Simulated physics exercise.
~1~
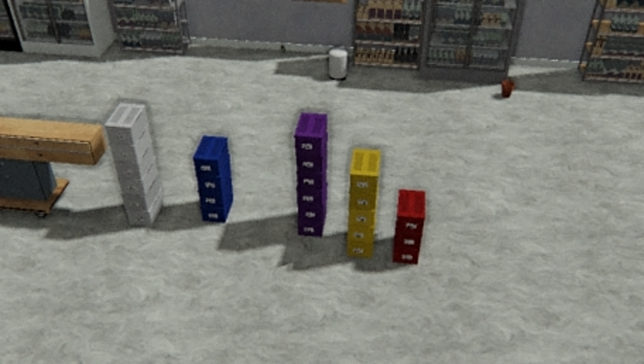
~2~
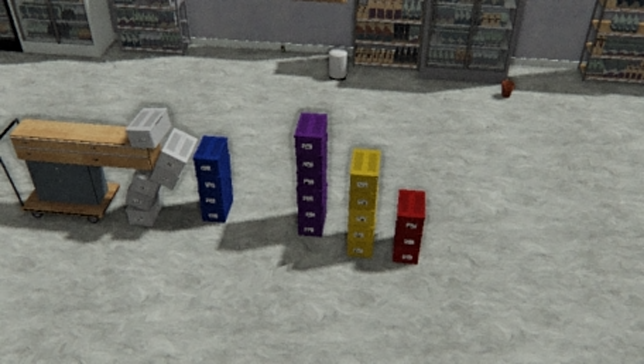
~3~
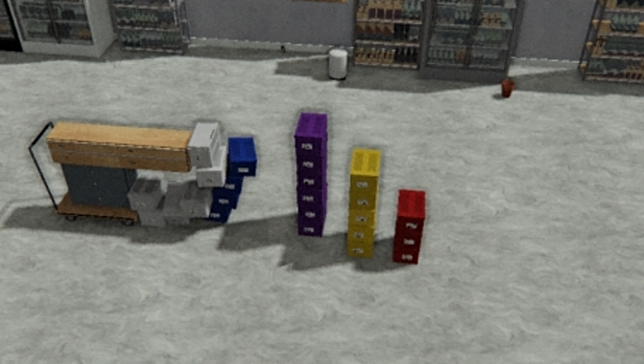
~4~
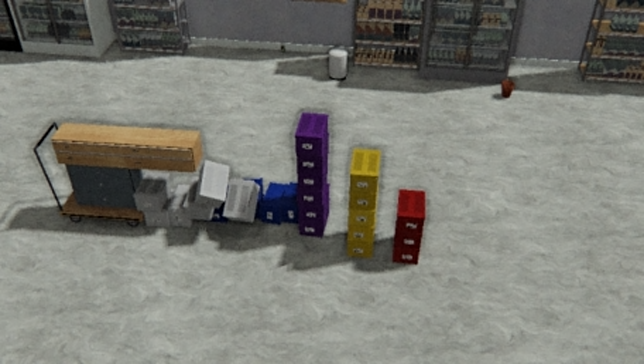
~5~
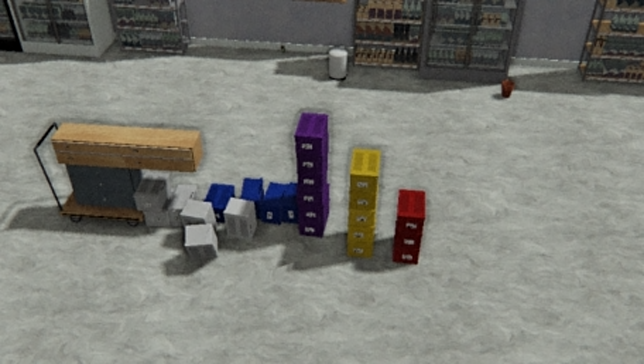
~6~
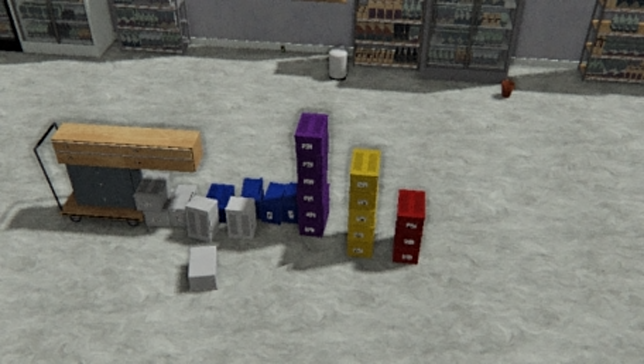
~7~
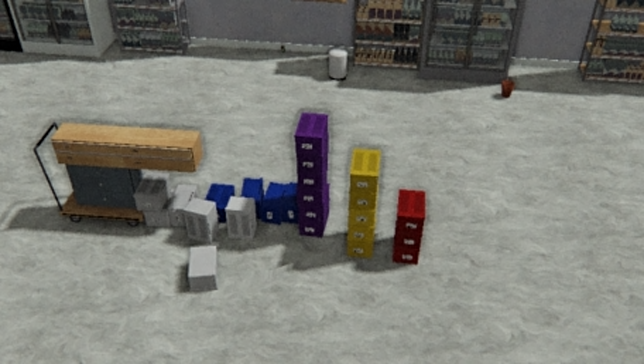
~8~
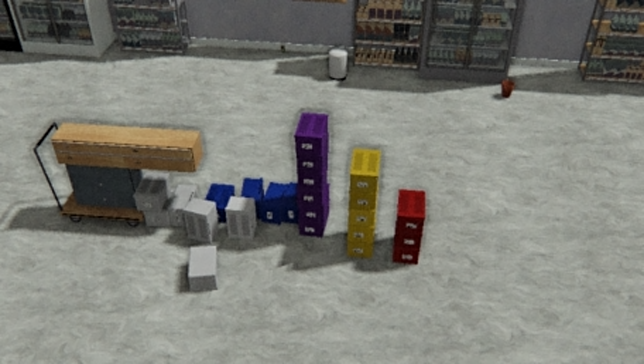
A loaded trolley rolls right, toppling the pale and blue stacks, while the others stay standing.
